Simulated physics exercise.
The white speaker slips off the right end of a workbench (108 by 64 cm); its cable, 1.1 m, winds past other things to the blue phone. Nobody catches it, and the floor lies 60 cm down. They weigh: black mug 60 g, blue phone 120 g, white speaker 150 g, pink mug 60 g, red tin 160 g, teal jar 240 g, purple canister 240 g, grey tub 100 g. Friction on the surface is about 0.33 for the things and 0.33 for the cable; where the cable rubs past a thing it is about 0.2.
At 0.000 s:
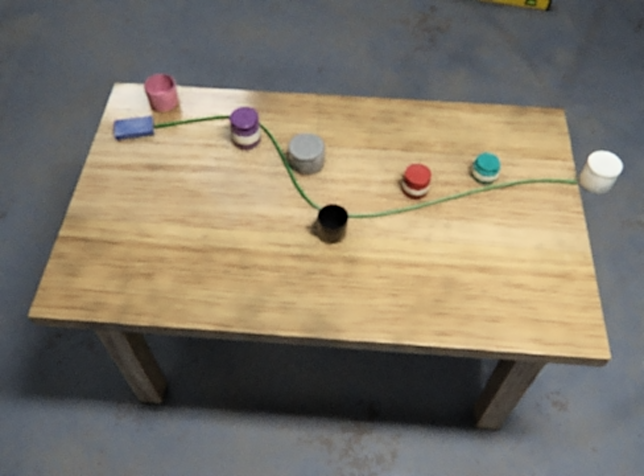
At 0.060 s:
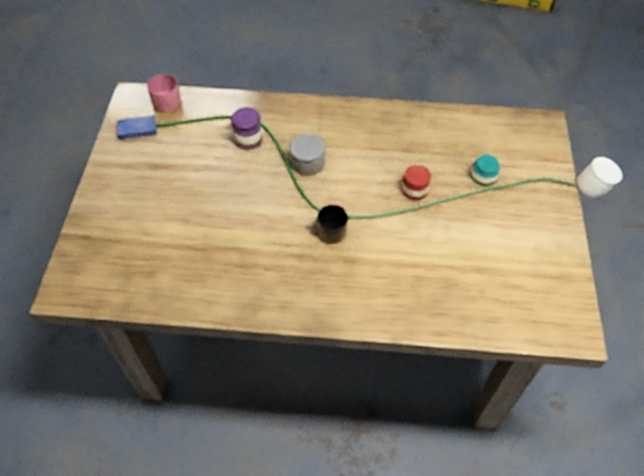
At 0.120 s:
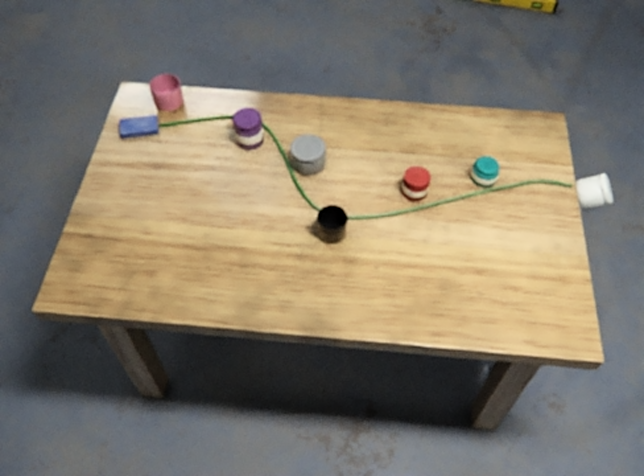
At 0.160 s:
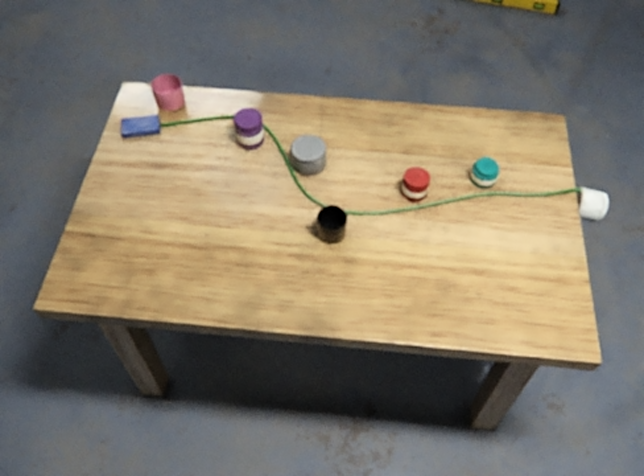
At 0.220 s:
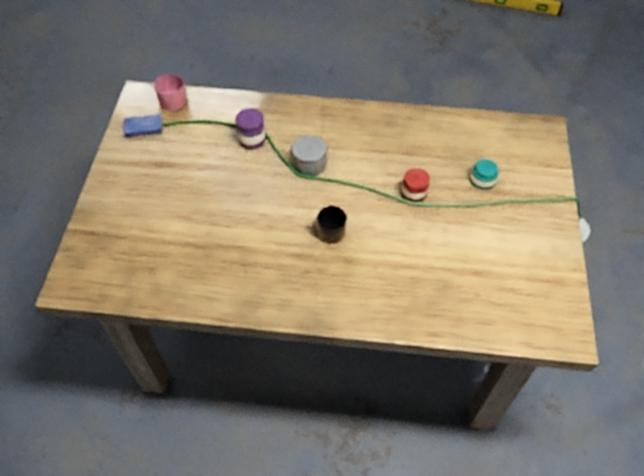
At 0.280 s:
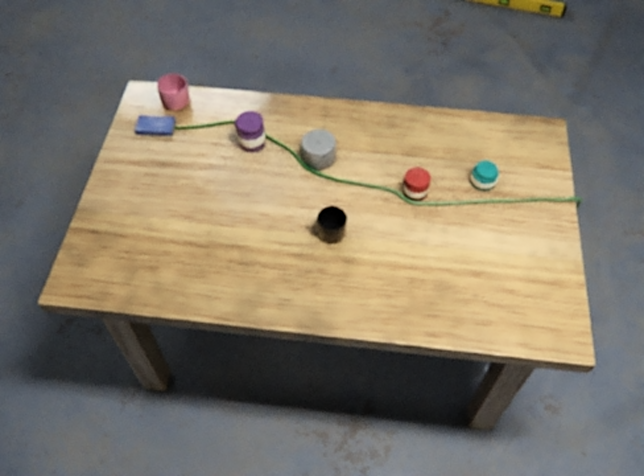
A wooden table stands on a grey-blue floor, seen from above at an angle by a nearly still camera. A pink mug and blue block sit far left, with a purple canister, grey tub, black mug, red tin and teal jar rightward, and a green cord linking the block to a white cup. The cup tips over the right edge and drops from sight, the cord straightens, and the block and tub shift slightly right.
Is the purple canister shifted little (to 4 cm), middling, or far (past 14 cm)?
Verdict: The purple canister stays in the low band.
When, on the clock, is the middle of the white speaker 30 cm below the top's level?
That is: 0.60 s.
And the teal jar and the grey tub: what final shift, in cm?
About: Teal jar 0 cm, grey tub 8 cm.
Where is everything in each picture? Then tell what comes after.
In the first picture, shows, purple canister (244, 116); cable runs through (532, 181) (435, 202) (278, 148) (204, 119).
In the second picture, shows, white speaker (604, 169); cable runs through (530, 181) (206, 118).
In the third picture, shows, white speaker (595, 192); cable runs through (529, 182) (208, 118).
In the fourth picture, shows, white speaker (588, 205); cable runs through (541, 194) (209, 118).
In the fifth picture, shows, white speaker (571, 228); cable runs through (572, 199) (370, 189) (211, 121).
In the sixth picture, shows, purple canister (249, 120); cable runs through (578, 204) (484, 201) (386, 189) (298, 158) (222, 123).
After 0.5 s, the cable's tail end at (209, 129); purple canister 2 cm off its start, white speaker over the edge, blue phone 10 cm off its start.
After 0.7 s, the cable's tail end at (240, 132); purple canister 2 cm off its start, blue phone 18 cm off its start, white speaker over the edge.
After 1.0 s, the cable's tail end at (250, 133); purple canister 2 cm off its start at (252, 124), blue phone 20 cm off its start at (231, 125), white speaker over the edge.
After 1.2 s, the cable's tail end at (250, 133); purple canister 2 cm off its start, blue phone 20 cm off its start, grey tub 7 cm off its start.
After 2.4 s, the cable's tail end at (250, 133); purple canister 2 cm off its start at (252, 124), blue phone 20 cm off its start at (231, 125), grey tub 7 cm off its start at (334, 130), white speaker over the edge.
